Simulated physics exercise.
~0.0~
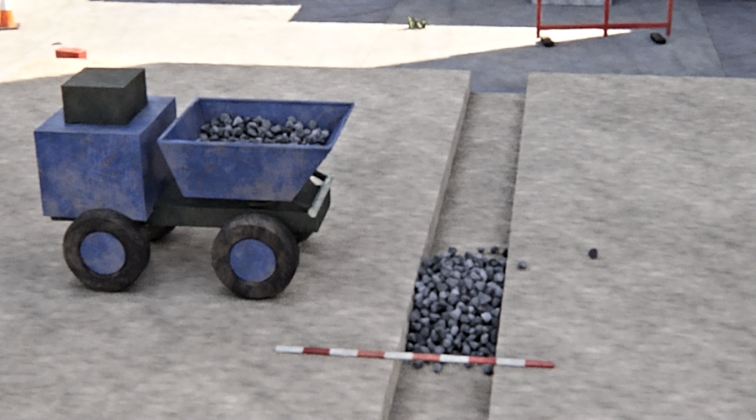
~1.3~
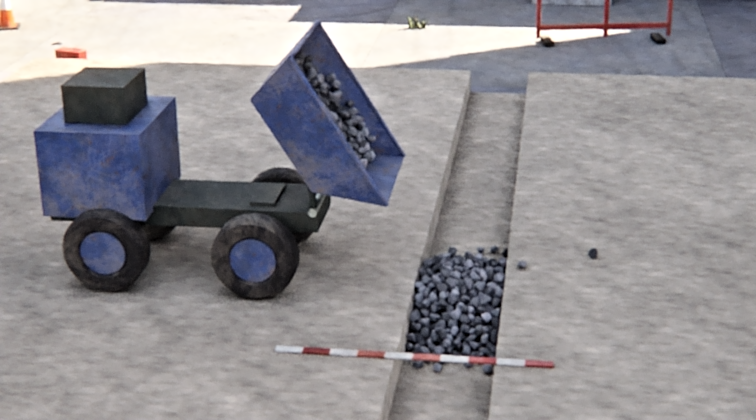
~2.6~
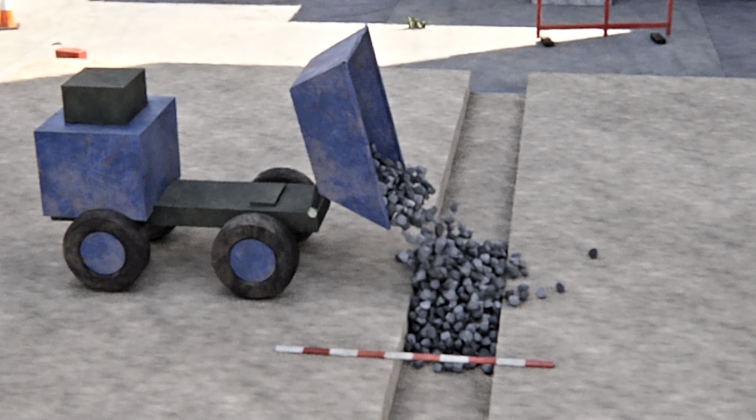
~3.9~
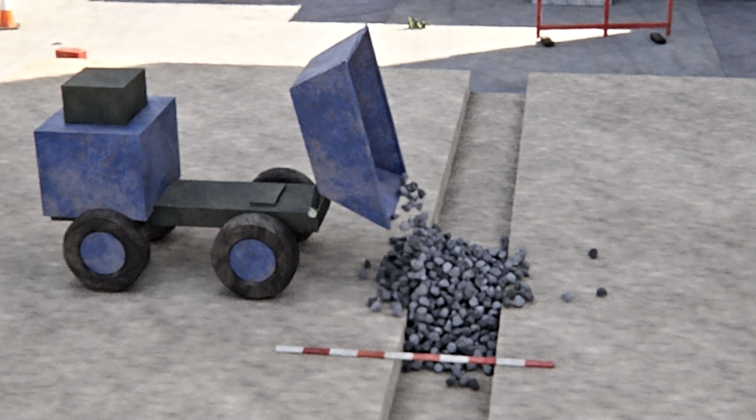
The clip shows a blue dump truck carrying dark stones beside a trench that already holds a pile. Its body tips up steeply and the stones slide out, heaping onto the pile, with some left on the near edge and a few scattered beyond, while the body stays raised.
